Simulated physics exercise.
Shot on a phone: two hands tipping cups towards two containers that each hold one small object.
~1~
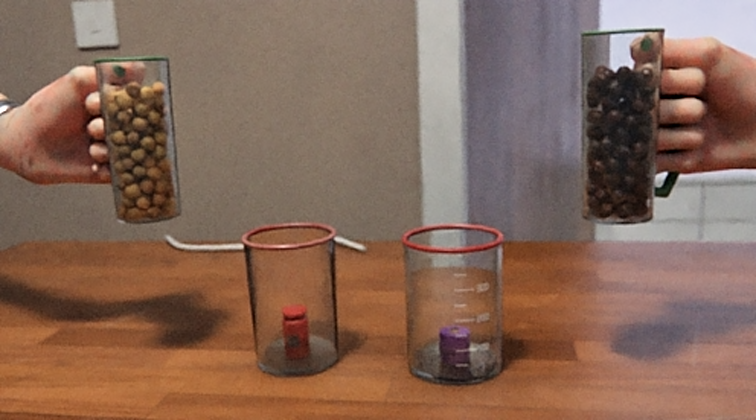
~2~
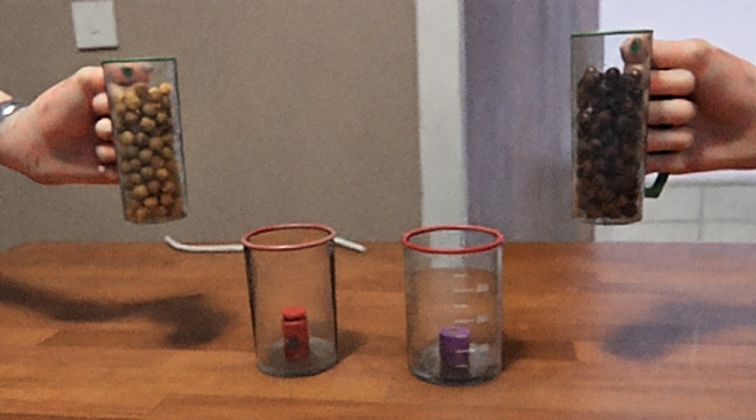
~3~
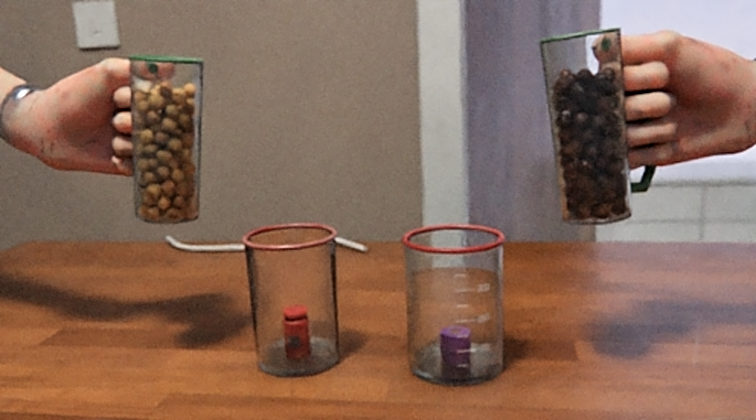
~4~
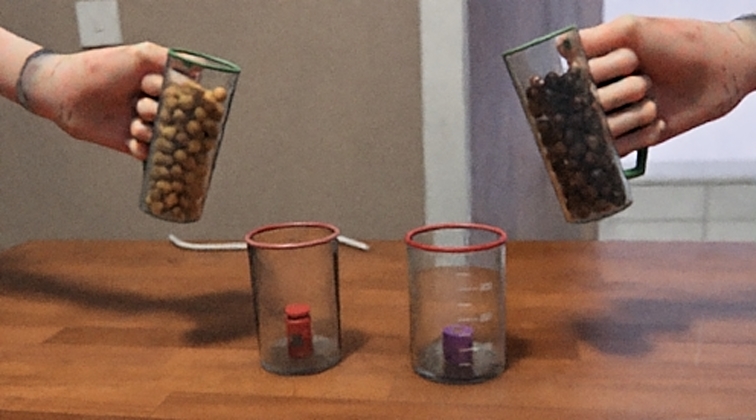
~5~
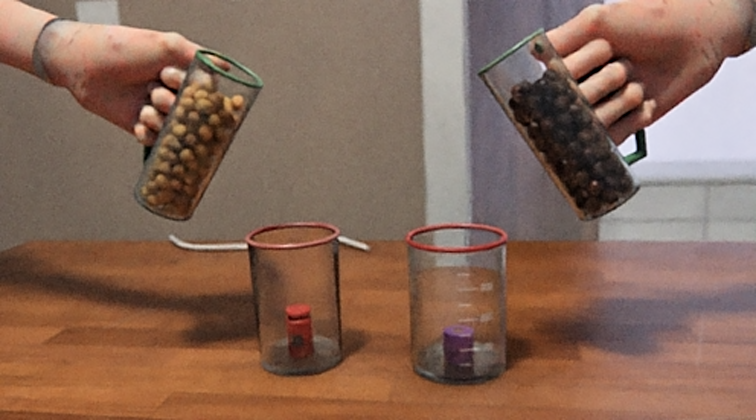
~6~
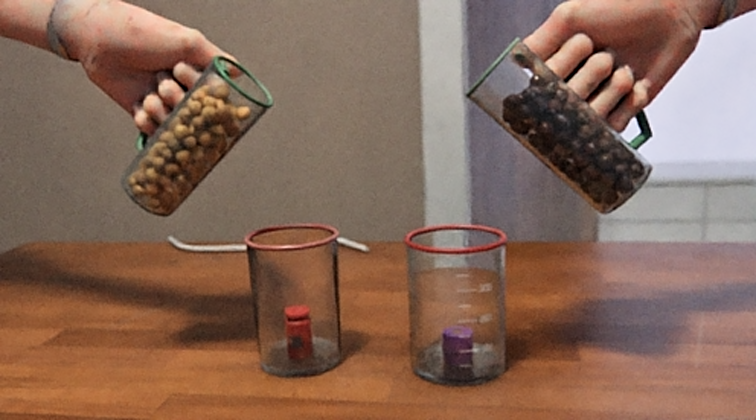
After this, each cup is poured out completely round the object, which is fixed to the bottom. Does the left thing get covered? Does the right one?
Once it all settles, the left object vanishes from sight and the right object vanishes from sight.
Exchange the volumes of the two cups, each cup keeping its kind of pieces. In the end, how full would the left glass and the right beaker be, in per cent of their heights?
Near 60 on the left, 55 on the right.
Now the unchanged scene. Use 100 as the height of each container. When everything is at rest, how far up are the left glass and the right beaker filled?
About 65 per cent on the left and 50 on the right.
Then, 0.47 s on from there, left glass empty, all of its cupful still in the cup; right beaker empty, all of its cupful still in the cup.
Then, 0.96 s on from there, left glass nearly empty, the bulk of its cupful still in the cup; right beaker nearly empty, the bulk of its cupful still in the cup.
Then, 1.55 s on from there, left glass half full, none of its cupful still in the cup; right beaker half full, none of its cupful still in the cup.
In the end, left glass two thirds full (surface near (295, 281)), nothing beside it; right beaker half full (surface near (457, 300)), nothing beside it; the left thing is covered; the right thing is covered.
